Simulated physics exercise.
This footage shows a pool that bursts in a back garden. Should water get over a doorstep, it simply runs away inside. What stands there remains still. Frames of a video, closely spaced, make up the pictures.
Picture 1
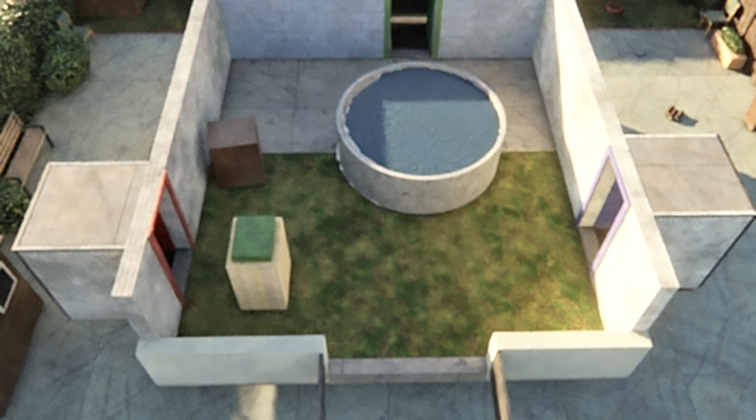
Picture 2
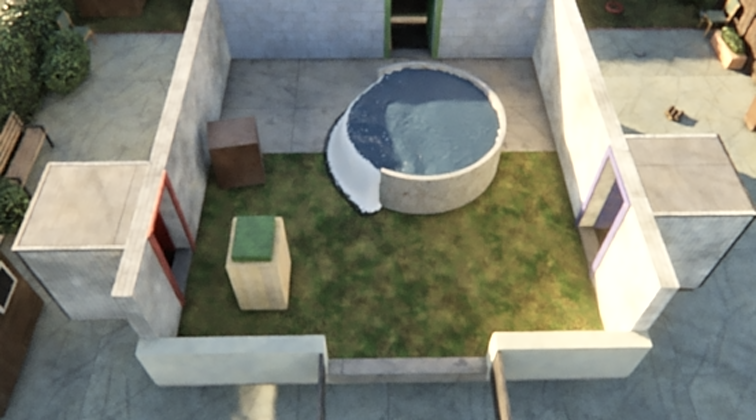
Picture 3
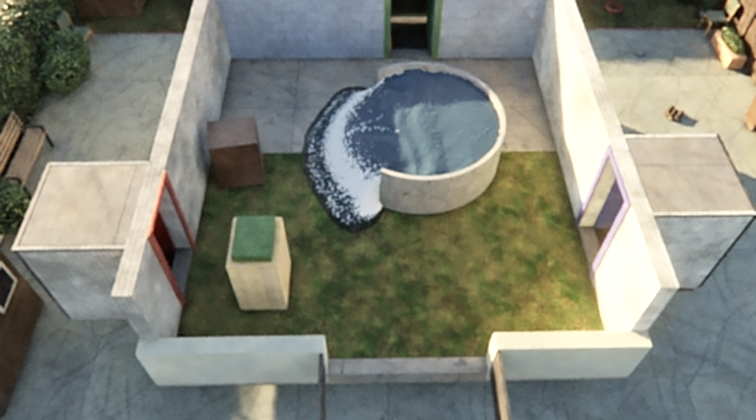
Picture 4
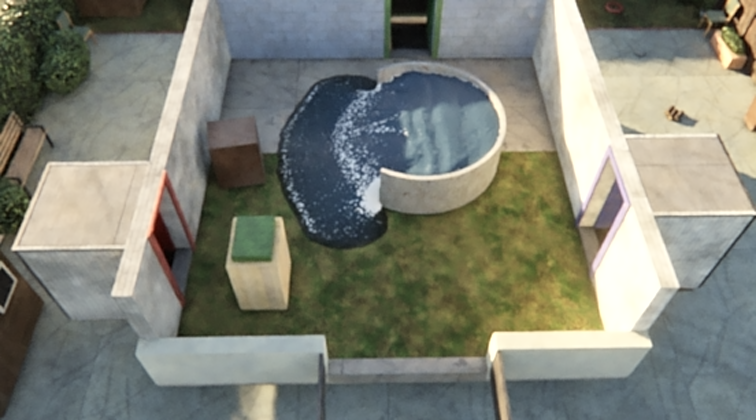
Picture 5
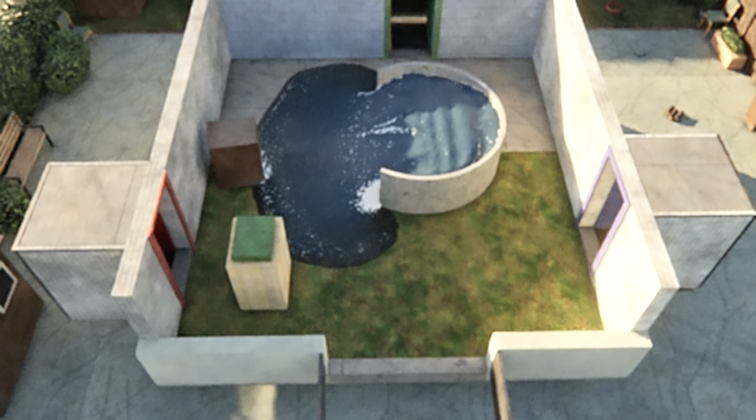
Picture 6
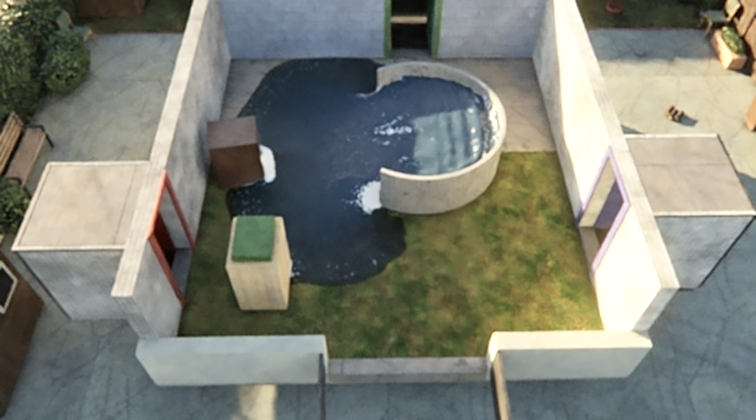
A round pool in a walled back garden burst open on its left side, and dark water poured out, spreading across the paving and grass until it surrounded a brown box and reached a green-topped block.
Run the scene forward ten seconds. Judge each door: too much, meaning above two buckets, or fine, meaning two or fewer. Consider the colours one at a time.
Red door: Too much, green door: Too much, blue door: Too much.
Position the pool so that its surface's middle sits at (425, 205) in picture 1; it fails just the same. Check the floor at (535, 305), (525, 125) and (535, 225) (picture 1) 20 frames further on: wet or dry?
First one stays unwetted, next one stays unwetted, last one stays unwetted.
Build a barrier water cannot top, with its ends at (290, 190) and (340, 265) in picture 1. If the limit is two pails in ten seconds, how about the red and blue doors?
Red: Stays within the limit. Blue: Tops the limit.
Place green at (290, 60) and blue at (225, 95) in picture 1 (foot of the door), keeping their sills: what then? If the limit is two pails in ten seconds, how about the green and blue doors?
The green overflows, and the blue overflows.
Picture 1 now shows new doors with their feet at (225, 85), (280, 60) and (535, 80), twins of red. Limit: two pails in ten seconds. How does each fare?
Result per door - past the limit; past the limit; past the limit.
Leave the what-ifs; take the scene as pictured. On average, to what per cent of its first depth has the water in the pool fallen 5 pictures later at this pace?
I'd put it near 52 per cent.
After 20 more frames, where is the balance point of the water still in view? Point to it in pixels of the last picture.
I'd place it roughly at (313, 161).
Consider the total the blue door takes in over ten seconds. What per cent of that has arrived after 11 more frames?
Near 0 %, I'd say.
A moment on, water covers 45 % of the floor; the red door under two buckets in, the green door wet at the sill, nothing in, the blue door not reached.
Next, water covers 55 % of the floor; the red door over two buckets in, the green door wet at the sill, nothing in, the blue door not reached.
Then, water covers 60 % of the floor; the red door far over two buckets in, the green door under two buckets in, the blue door not reached.
Later, water covers 95 % of the floor; the red door far over two buckets in, the green door over two buckets in, the blue door not reached.
In the end, water covers 100 % of the floor; the red door far over two buckets in, the green door over two buckets in, the blue door far over two buckets in.
